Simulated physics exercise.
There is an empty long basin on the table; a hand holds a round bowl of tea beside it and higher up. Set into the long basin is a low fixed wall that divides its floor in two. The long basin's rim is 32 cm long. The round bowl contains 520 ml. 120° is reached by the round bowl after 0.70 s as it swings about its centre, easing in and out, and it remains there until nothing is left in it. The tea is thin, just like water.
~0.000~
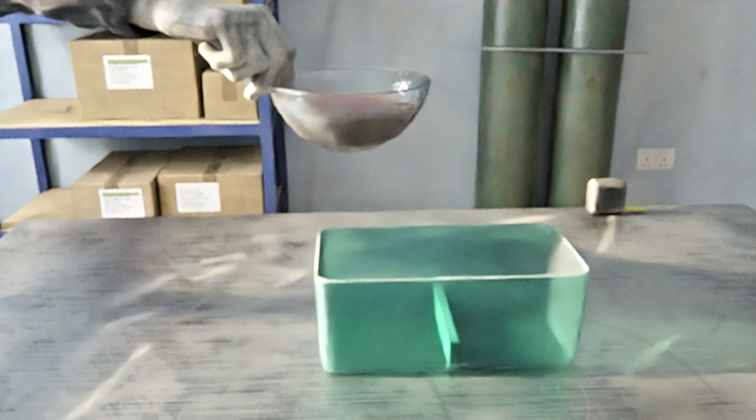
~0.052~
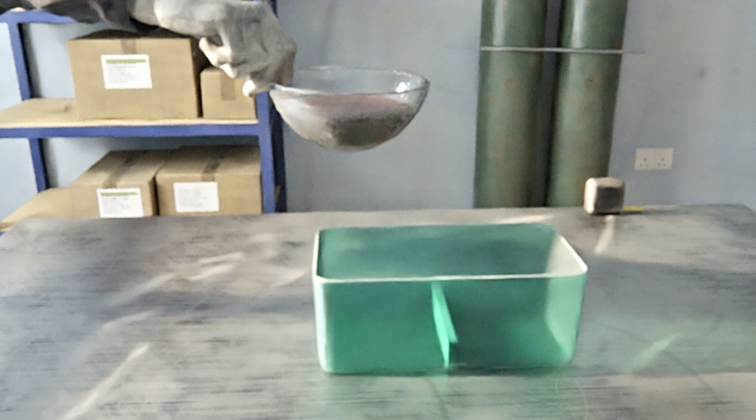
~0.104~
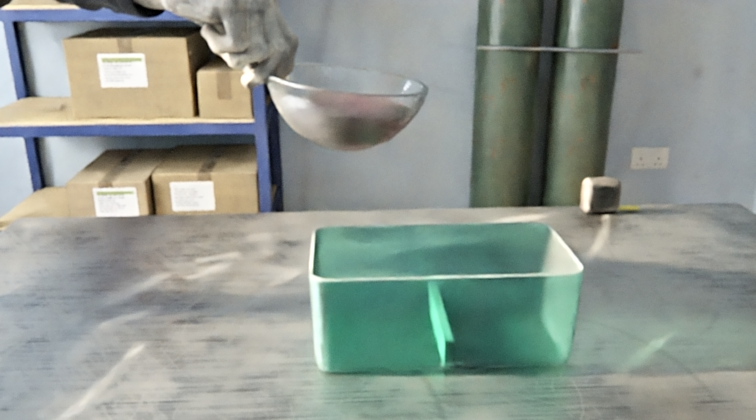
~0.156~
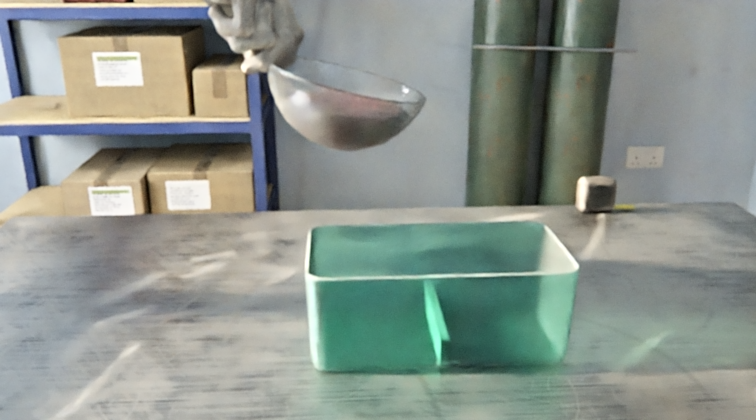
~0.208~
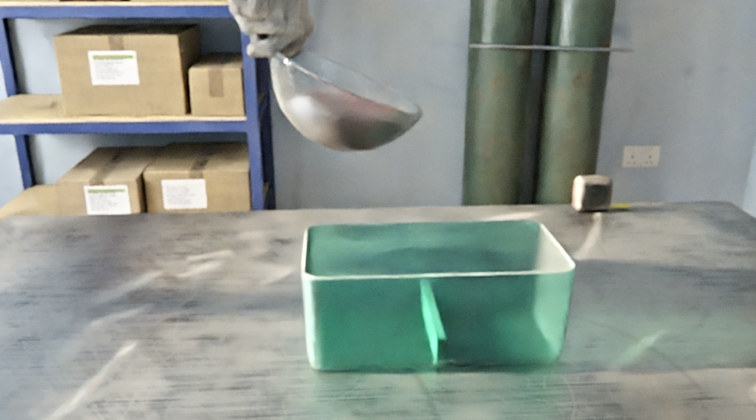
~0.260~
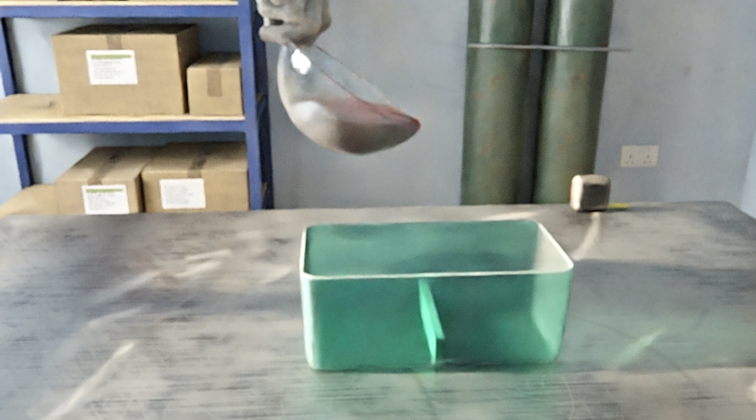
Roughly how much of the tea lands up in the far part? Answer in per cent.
Around 61 %.
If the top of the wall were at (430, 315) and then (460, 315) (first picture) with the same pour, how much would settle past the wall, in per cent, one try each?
I'd put it at about 70 per cent for the first and about 45 per cent for the second.
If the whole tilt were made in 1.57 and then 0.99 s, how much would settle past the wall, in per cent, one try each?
75 per cent first, 65 per cent second.
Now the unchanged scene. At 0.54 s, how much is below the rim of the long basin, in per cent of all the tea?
I'd put it near 70 percent.
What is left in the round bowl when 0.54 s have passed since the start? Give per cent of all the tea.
Roughly 0 per cent.
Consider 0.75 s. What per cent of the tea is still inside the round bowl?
About 0 per cent.
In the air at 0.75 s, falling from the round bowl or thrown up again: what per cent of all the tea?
About 7 per cent.
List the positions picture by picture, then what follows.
In the first picture, it leans 0°; its right rim is at (429, 81); the tea meets the walls at (283, 108) and (416, 105); the long basin's rim runs from (318, 254) to (571, 248); the wall's top is at (445, 312).
In the second picture, it leans 2°; its right rim is at (428, 83); the tea meets the walls at (282, 107) and (415, 106).
In the third picture, it leans 6°; its right rim is at (427, 89); the tea meets the walls at (280, 103) and (412, 108).
In the fourth picture, it leans 14°; its right rim is at (424, 99); the tea meets the walls at (280, 99) and (410, 111).
In the fifth picture, it leans 24°; its right rim is at (421, 112); the tea meets the walls at (282, 98) and (413, 114).
In the sixth picture, it leans 36°; its right rim is at (415, 129); the tea meets the walls at (288, 102) and (410, 117); 1 per cent is over the edge.
By 0.54 s the tilt is 106° and 0 per cent is still to pour, 11 is left of the wall and 58 right of it.
By 0.75 s the tilt is 120° and 0 per cent is still to pour, 32 is left of the wall and 61 right of it.
By 0.96 s the tilt is 120° and 0 per cent is still to pour, 34 is left of the wall and 61 right of it.
By 1.20 s the tilt is 120° and 0 per cent is still to pour, 34 is left of the wall and 61 right of it.
At rest 34 per cent lies left of the wall, 61 right of it and 5 outside.
